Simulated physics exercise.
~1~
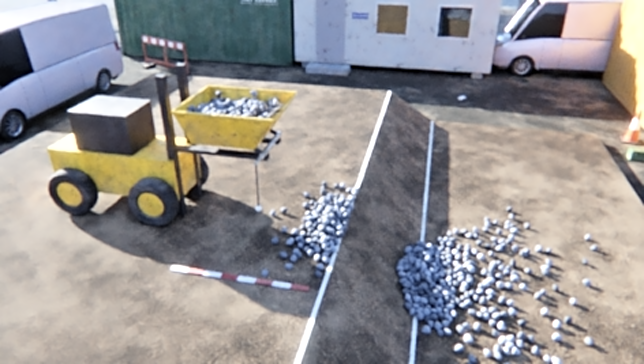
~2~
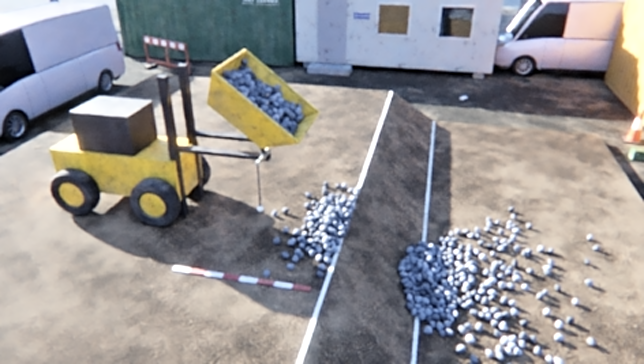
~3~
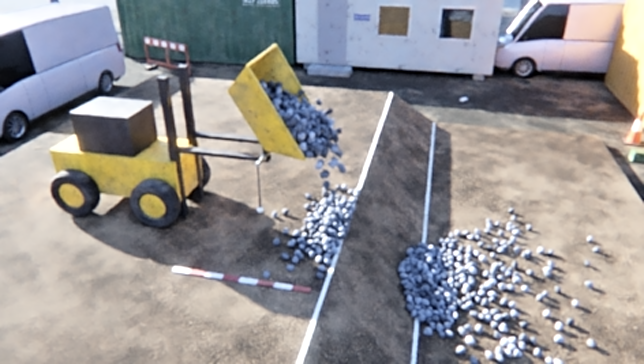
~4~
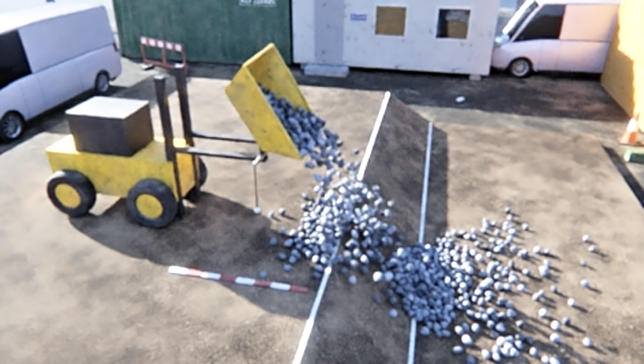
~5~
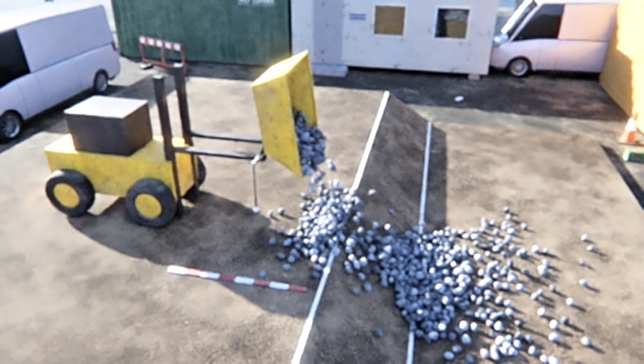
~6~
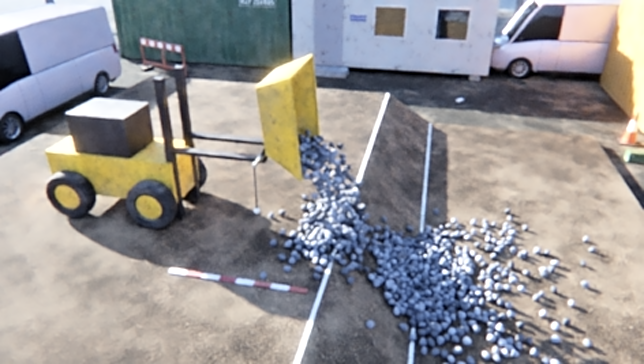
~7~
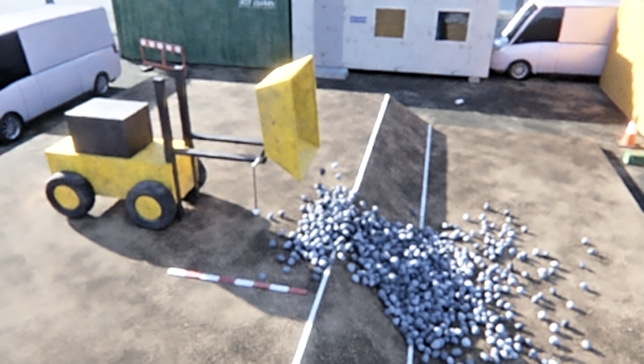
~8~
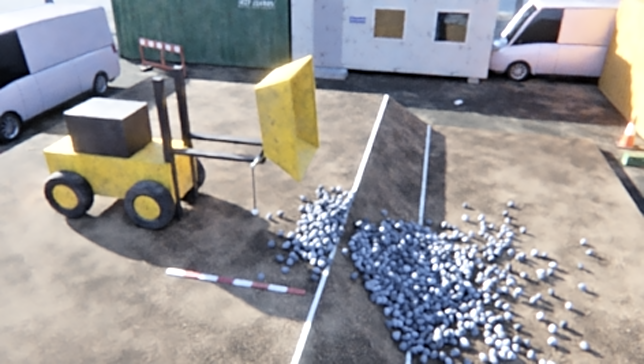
The clip shows a yellow forklift tipping its raised skip of grey stones beside a slope edged with white lines, where earlier stones already lie. The load pours out and spills down to the right, leaving the skip empty and steeply tilted, with stones at the top and a larger spread below.
